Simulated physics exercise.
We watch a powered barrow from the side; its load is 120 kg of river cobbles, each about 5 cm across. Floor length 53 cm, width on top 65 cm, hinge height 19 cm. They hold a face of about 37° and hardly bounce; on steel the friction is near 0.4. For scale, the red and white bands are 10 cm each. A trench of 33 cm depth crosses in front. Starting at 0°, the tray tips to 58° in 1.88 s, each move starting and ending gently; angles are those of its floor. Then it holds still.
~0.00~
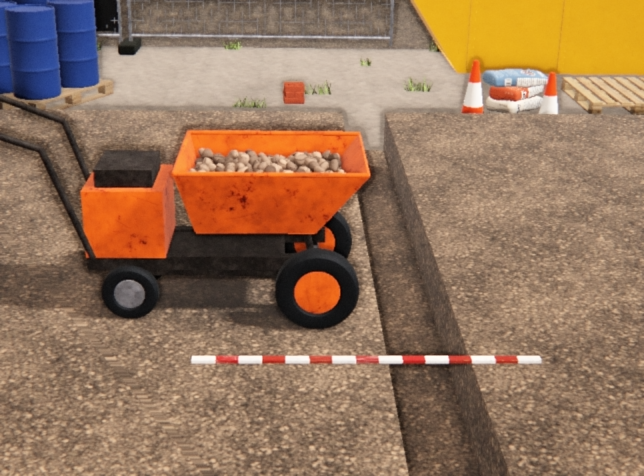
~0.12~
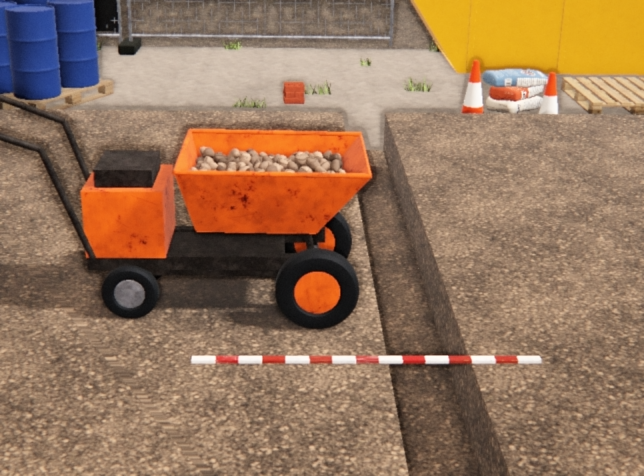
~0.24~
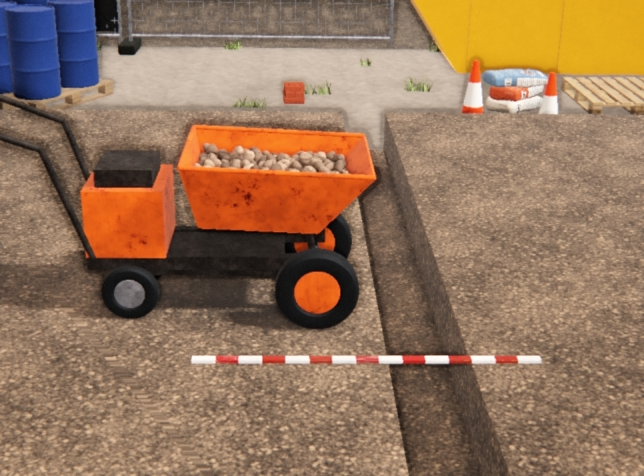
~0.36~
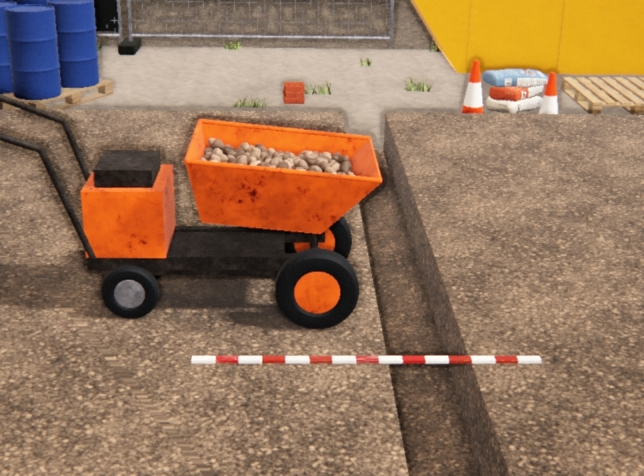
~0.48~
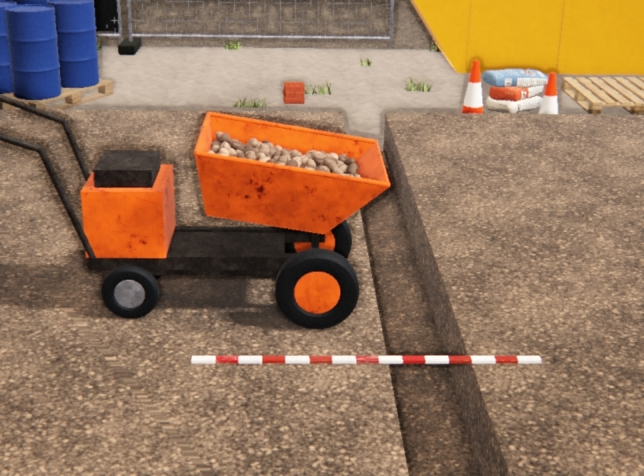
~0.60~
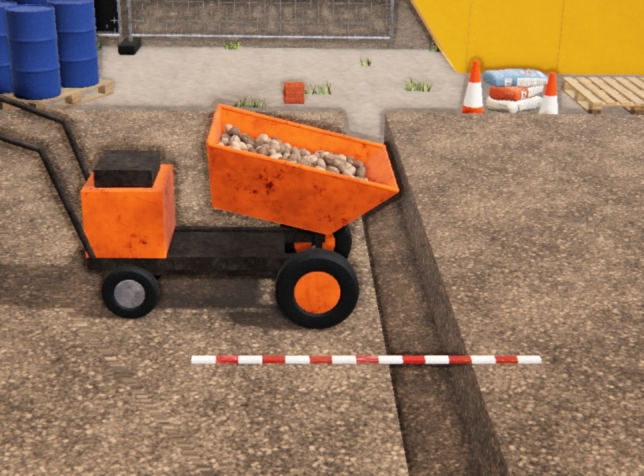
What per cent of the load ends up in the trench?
Close to 27 in a hundred.
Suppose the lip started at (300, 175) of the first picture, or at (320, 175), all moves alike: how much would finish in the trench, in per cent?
About 65 and 60 per cent.
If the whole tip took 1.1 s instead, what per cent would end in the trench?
Then about 25 per cent.
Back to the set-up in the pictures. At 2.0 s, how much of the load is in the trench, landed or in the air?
Some 0 per cent.
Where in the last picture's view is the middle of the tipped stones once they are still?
Near (469, 297).
After 1.4 s the floor is at 49°; 100 % in the tray; the foremost stones are at (428, 221).
After 2.0 s the floor is at 58°; 82 % in the tray, 2 % in the trench, 16 % past the trench; the foremost stones are at (515, 307).
After 2.3 s the floor is at 58°; 59 % in the tray, 6 % in the trench, 35 % past the trench; the foremost stones are at (567, 306).
After 4.3 s the floor is at 58°; 33 % in the tray, 27 % in the trench, 40 % past the trench; the foremost stones are at (613, 305).
